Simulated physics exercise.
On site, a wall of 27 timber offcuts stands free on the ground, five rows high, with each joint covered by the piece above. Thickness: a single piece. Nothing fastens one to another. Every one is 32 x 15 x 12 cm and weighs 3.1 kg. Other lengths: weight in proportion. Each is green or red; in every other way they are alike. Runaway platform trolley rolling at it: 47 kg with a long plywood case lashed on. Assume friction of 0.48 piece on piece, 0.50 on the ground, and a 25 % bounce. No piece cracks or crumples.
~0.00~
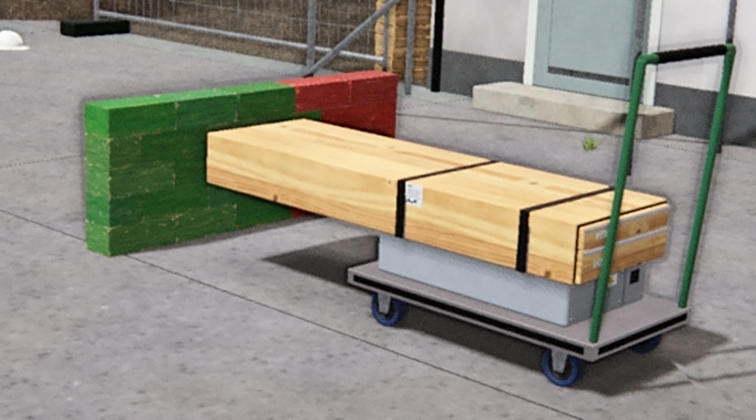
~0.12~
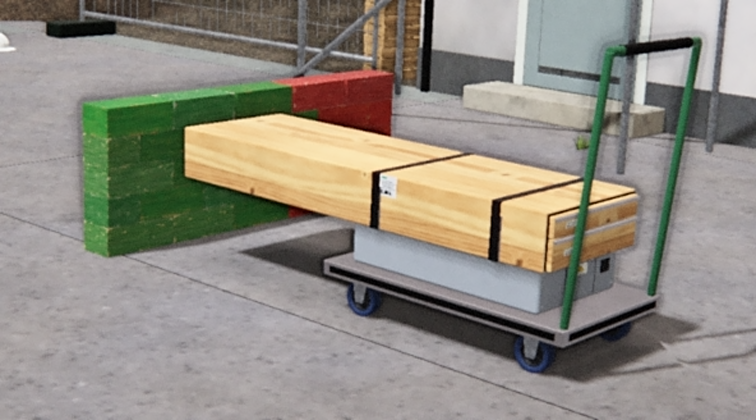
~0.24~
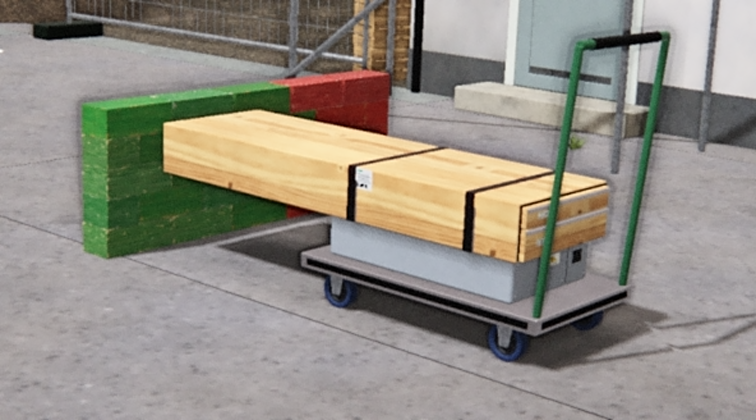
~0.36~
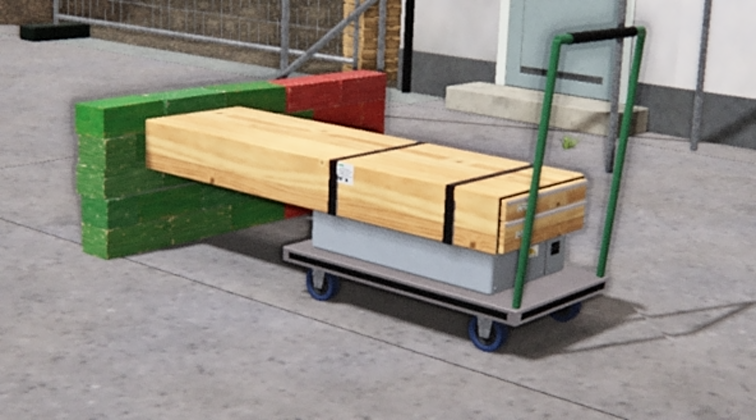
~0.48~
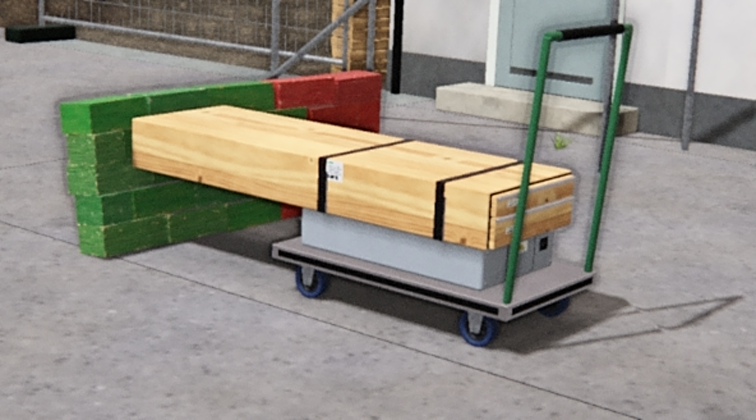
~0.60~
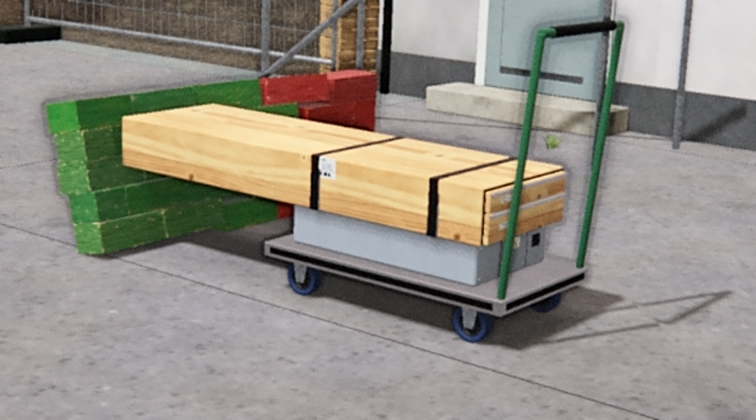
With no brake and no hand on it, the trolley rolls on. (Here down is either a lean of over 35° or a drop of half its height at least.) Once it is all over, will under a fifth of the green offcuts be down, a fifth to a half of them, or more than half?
The count left down will be greater than one-half.
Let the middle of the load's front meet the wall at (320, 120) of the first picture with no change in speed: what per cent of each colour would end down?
Red 80 %, green 40 %.
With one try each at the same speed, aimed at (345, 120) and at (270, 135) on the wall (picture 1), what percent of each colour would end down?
For red it's 80 then 80 per cent, for green 10 then 60 per cent.
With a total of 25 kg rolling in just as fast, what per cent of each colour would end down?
Result: Red 0, green 0 %.
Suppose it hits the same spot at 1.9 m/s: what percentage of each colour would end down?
Down at the end: Red 10 per cent, green 70 per cent.
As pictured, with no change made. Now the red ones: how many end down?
For red, 1.
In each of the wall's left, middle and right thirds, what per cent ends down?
In percent, the thirds read 100 on the left, 70 in the middle and 10 on the right.
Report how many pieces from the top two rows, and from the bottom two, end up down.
8, then 5.
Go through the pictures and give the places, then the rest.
In the first frame (pixels give the middle of a visible side; the camera moves round a little), load (217, 151) 32 cm short of the wall; top green offcut (142, 120); top red offcut (375, 90); none has stirred.
In the second frame, load (195, 145) 20 cm short of the wall; top green offcut (141, 120).
In the third frame, load (173, 140) 7 cm short of the wall; top green offcut (140, 120).
In the fourth frame, load (155, 136) 30 mm into the wall's line; top green offcut (134, 119) 34 mm from its place; movement in 9 of them.
In the fifth frame, load (142, 135) 8 cm into the wall's line; top green offcut (119, 115) 7° from how it stood; steepest lean 7°, the offcut at (110, 148); movement in 16 of them.
In the sixth frame, load (132, 134) 12 cm into the wall's line; top green offcut (106, 112) 13° from how it stood; top red offcut (356, 89); steepest lean 13°, the offcut at (117, 172); movement in 16 of them.
After 0.88 s, load 20 cm past the wall's line, still rolling; 6 of the 17 green offcuts down (6 of 27 in all colours); top green offcut 35° from how it stood, 9 cm lower.
After 1.14 s, load 26 cm past the wall's line, still rolling; 15 of the 17 green offcuts down (16 of 27 in all colours); top green offcut on its side.
In the end (2.3 s), load 35 cm past the wall's line, stopped; 15 of the 17 green offcuts down (16 of 27 in all colours); top green offcut on its side; top red offcut unmoved. That is 88 per cent. From the last view, middles, top red offcut near (343, 87).
